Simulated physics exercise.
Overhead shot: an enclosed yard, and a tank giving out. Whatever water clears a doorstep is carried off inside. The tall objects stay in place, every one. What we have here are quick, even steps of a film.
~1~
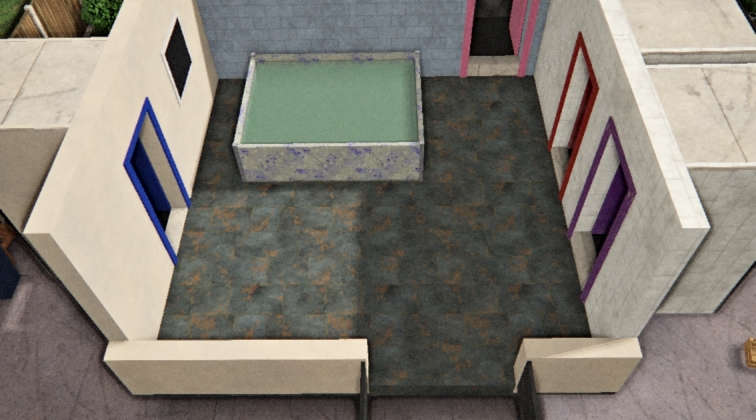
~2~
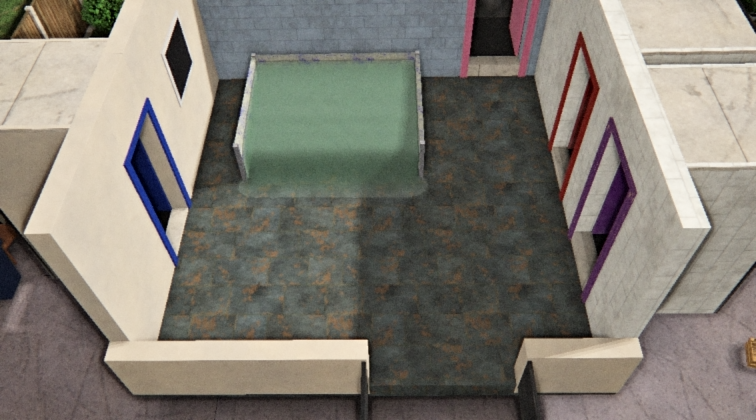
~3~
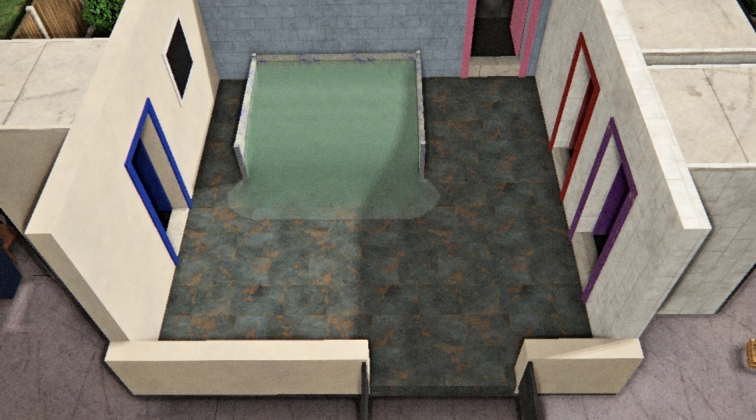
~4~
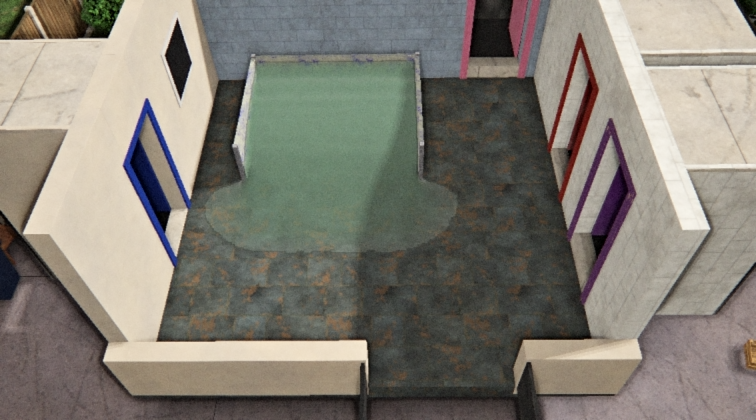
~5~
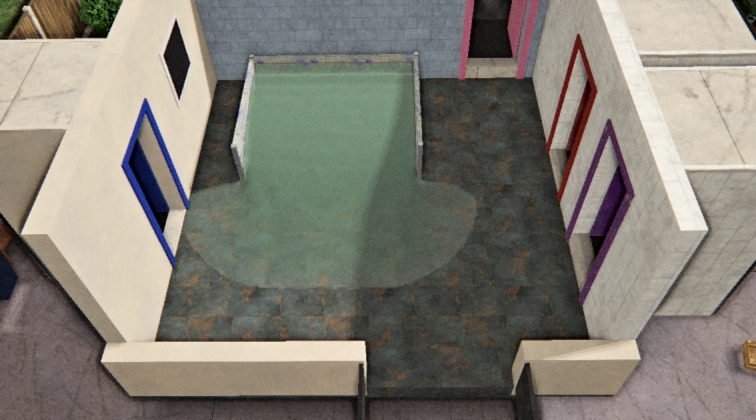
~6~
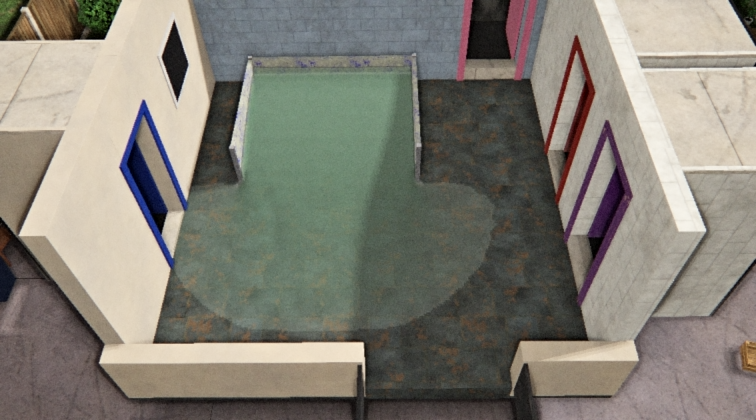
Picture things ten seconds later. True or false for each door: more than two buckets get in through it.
The purple door: False; the pink door: False; the red door: False; the blue door: True.
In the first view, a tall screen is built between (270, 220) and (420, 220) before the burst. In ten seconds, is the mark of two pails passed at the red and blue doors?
With that in place the red door receives a larger amount and the blue door receives a larger amount.
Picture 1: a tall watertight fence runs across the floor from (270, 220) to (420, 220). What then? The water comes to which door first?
That would be the blue-painted one.
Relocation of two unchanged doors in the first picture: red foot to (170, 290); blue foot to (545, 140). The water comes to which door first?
That's the red door.
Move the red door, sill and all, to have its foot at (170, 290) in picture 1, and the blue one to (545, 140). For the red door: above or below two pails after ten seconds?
I'd say the red one tops it.
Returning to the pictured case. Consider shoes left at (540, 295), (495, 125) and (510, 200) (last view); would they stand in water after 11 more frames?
In turn, the points end up soaked, high and dry and high and dry.
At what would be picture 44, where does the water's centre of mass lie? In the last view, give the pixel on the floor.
I'd say around (366, 225).
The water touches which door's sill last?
It is the pink one.
A moment on, water covers 55 % of the floor; the purple door not reached, the pink door not reached, the red door not reached, the blue door under two buckets in.
Next, water covers 60 % of the floor; the purple door wet at the sill, nothing in, the pink door not reached, the red door not reached, the blue door over two buckets in.
Then, water covers 60 % of the floor; the purple door wet at the sill, nothing in, the pink door not reached, the red door not reached, the blue door far over two buckets in.
Later, water covers 90 % of the floor; the purple door wet at the sill, nothing in, the pink door not reached, the red door wet at the sill, nothing in, the blue door far over two buckets in.
In the end, water covers 100 % of the floor; the purple door wet at the sill, nothing in, the pink door wet at the sill, nothing in, the red door wet at the sill, nothing in, the blue door far over two buckets in.
